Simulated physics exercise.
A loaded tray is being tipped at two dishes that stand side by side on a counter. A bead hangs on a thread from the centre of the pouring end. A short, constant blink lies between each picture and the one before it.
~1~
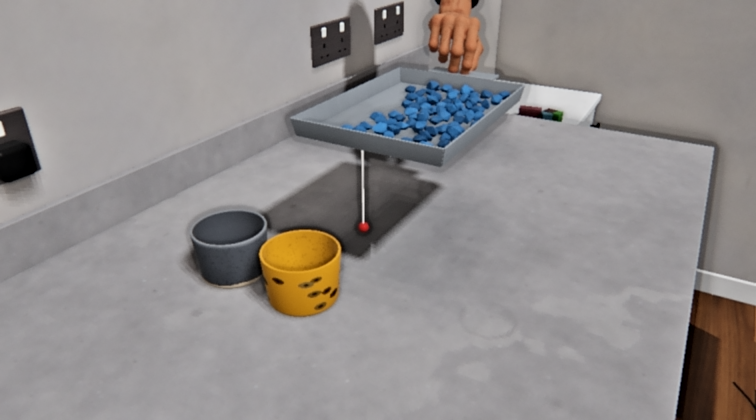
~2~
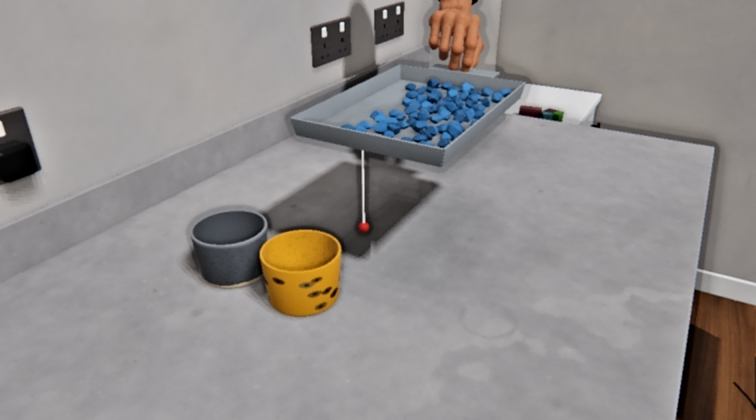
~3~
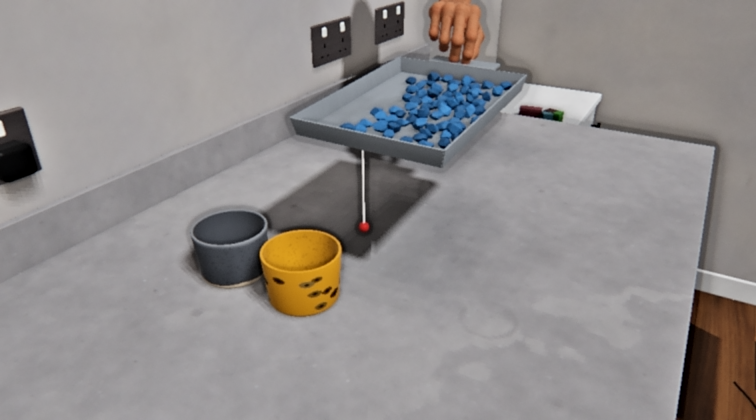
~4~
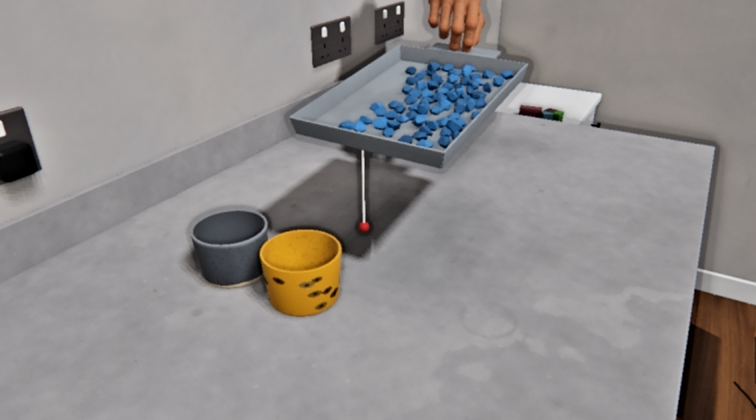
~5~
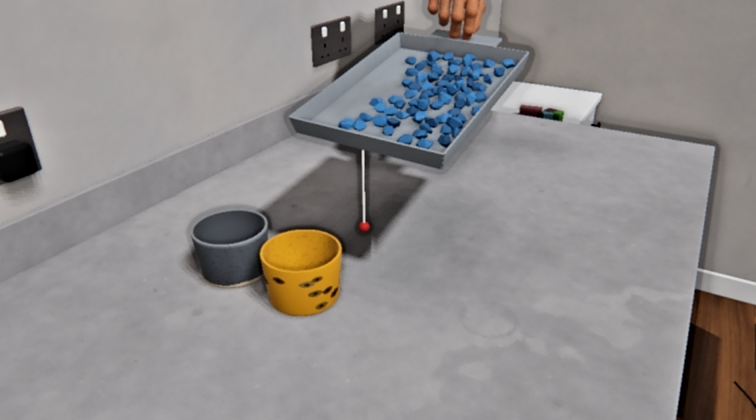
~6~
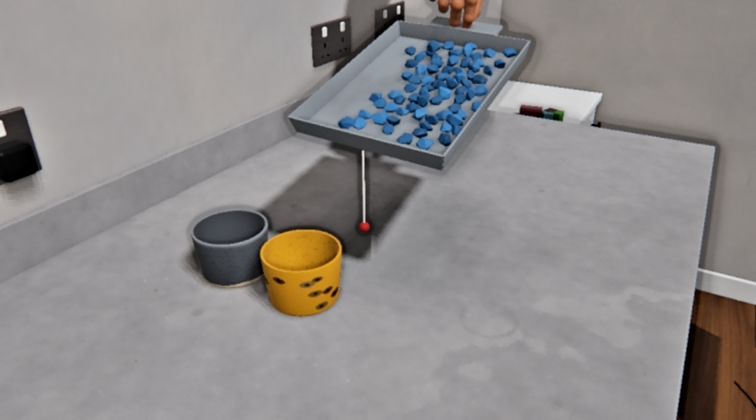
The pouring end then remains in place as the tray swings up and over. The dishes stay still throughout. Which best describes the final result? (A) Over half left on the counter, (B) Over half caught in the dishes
(A) Over half left on the counter.
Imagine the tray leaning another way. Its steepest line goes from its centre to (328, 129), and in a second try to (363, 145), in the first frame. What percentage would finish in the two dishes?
About 30 % and 40 %.
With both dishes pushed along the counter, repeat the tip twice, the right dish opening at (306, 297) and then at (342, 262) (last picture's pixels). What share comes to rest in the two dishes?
In the first position around 0 percent, in the second around 40 percent.
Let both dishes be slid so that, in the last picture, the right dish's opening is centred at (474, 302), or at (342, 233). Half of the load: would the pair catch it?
At place one the greater share; at place two a lesser share.
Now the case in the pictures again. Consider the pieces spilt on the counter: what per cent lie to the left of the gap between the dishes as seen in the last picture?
Close to 10 per cent.
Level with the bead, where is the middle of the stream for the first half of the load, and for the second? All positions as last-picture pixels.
For the early half I get (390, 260), and for the late half (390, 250).
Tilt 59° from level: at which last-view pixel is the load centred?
Near the pixel (406, 121).
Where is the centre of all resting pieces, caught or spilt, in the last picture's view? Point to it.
At about (378, 334).
Soon after the last picture, tray tipped steeply; all on the tray.
A little later, tray tipped right over; about a third on the tray; a small part in the right dish; about half outside both; a small part in the air.
Later still, tray tipped past a quarter turn; a small part in the right dish; nearly all outside both.
At rest, tray tipped past a quarter turn; a small part in the right dish; none in the left dish; nearly all outside both.
